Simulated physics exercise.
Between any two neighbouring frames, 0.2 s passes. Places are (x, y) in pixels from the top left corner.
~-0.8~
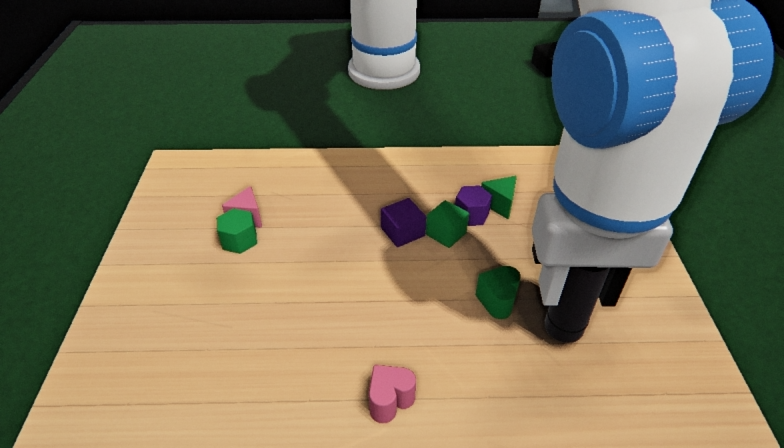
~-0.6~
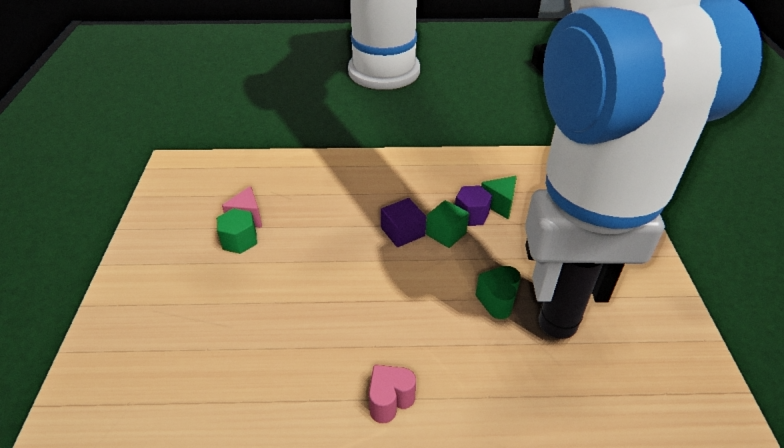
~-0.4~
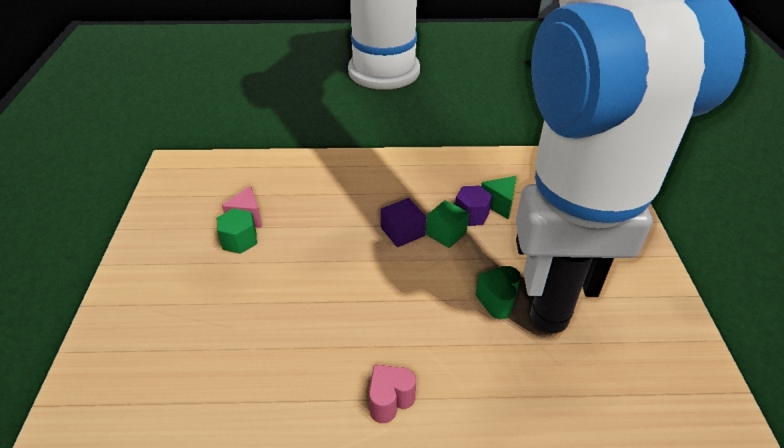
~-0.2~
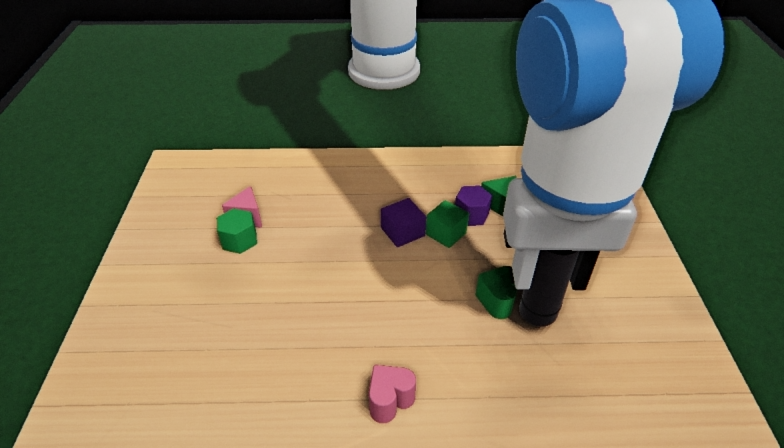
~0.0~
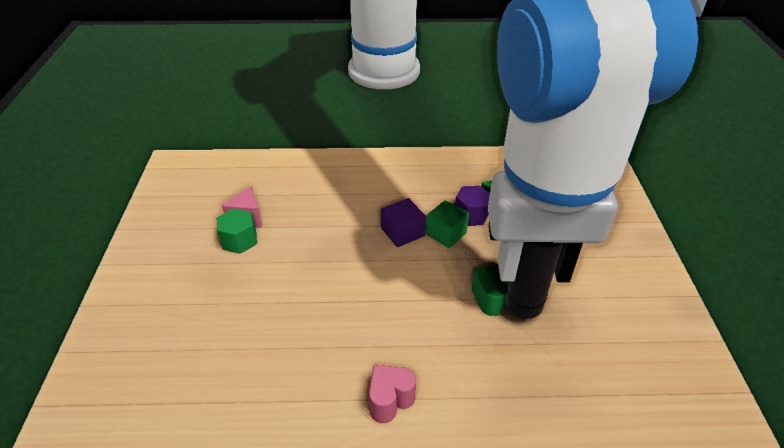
A robot arm moves its black rod left across a wooden board and slightly nudges a green heart-shaped block among scattered blocks.
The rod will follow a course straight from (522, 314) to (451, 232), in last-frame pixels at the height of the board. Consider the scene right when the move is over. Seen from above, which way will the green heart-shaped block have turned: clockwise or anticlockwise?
It turns counter-clockwise.
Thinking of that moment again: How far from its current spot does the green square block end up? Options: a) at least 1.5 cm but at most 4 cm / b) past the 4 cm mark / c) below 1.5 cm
The answer is a.
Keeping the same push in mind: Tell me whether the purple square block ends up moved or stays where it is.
The push misses it.
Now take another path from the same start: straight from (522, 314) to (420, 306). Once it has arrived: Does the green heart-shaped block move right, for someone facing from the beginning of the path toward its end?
Going by the path, yes.
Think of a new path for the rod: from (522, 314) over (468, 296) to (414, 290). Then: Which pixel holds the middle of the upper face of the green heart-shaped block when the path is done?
The middle of its upper face should be somewhere near (414, 247).
On the path given first. One third of the way, rod (497, 275); green heart-shaped block (467, 257), turned 15° anticlockwise.
Two thirds of the way, rod (473, 247); green heart-shaped block (447, 246), turned 60° anticlockwise.
At the end, rod (452, 223); purple square block unmoved; green square block (432, 195); purple hexagonal block unmoved; green heart-shaped block (446, 246), turned 65° anticlockwise.
